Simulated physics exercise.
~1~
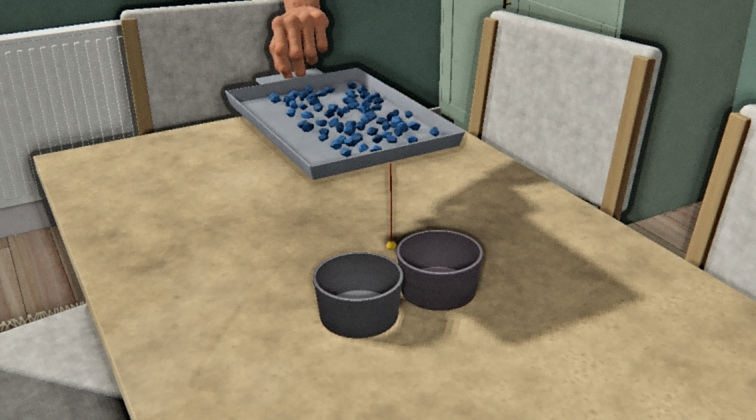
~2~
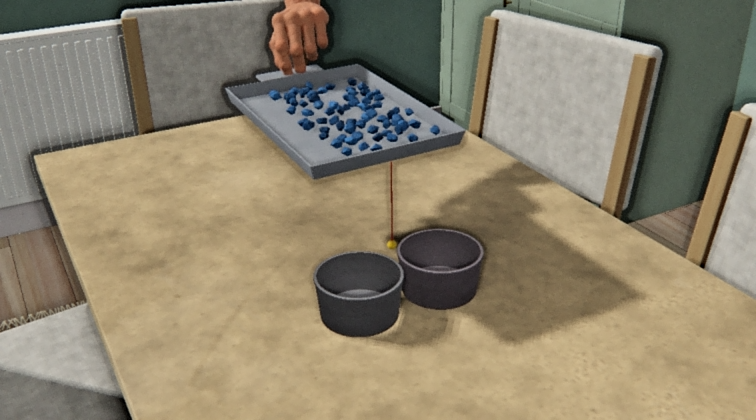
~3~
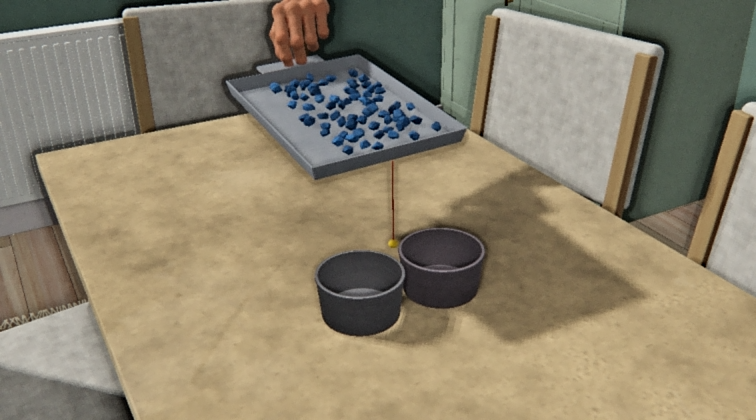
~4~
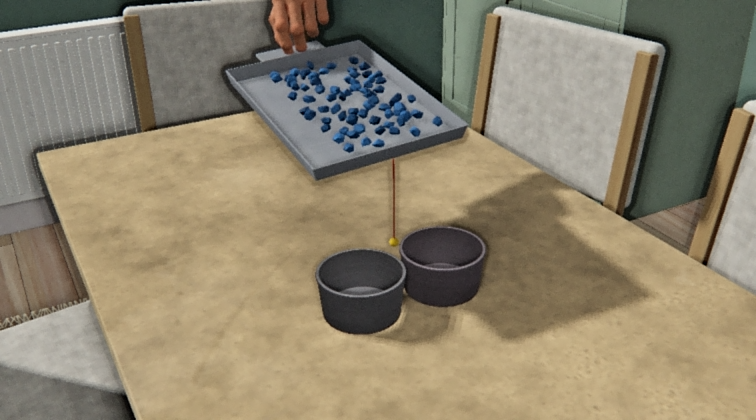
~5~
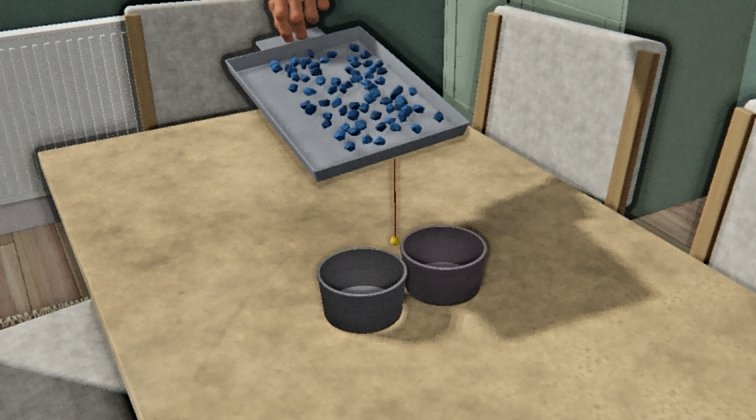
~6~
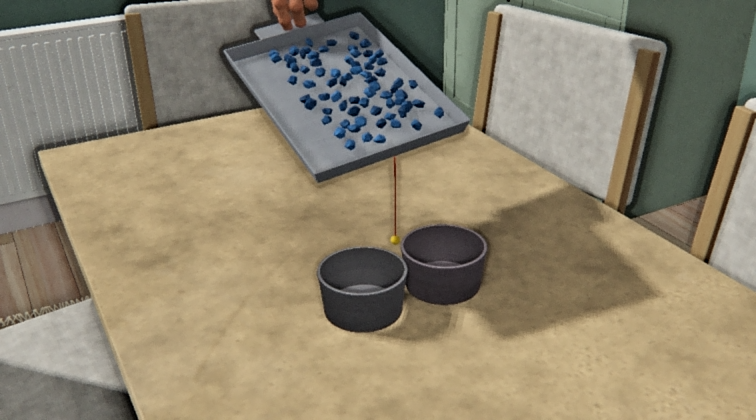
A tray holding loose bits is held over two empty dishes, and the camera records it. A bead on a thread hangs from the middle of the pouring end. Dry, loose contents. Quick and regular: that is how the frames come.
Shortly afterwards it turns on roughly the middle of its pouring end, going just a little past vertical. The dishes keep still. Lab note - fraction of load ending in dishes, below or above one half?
Above one half.
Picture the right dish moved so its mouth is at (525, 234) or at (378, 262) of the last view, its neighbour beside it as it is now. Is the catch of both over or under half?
One: Less than half. Two: Most of it.
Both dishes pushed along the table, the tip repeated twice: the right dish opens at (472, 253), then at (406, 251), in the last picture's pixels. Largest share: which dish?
It comes out as the one to the left in the first try and the one to the left in the second.
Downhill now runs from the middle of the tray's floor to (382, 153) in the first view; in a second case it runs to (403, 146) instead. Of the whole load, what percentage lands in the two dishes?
The first comes to 50 %, while the second comes to 80 %.
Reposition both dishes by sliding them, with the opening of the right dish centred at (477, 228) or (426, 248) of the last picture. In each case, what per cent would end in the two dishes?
Trial 1: 0 percent; trial 2: 80 percent.
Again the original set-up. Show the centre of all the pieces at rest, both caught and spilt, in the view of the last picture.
The centre comes to rest near (354, 313).
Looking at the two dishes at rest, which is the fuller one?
It's the one placed left that wins here.
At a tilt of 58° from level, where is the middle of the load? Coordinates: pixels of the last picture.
The centre of the load shows up near (341, 155) in the last view.
Shortly afterwards, tray tipped steeply; all but a few on the tray; a little in the air.
Next, tray tipped right over; near two thirds on the tray; near a quarter in the left dish; near a quarter outside both.
Some moments later, tray tipped past a quarter turn; near two thirds in the left dish; near a third outside both.
In the end, tray tipped past a quarter turn; near two thirds in the left dish; none at all in the right dish; near a third outside both.
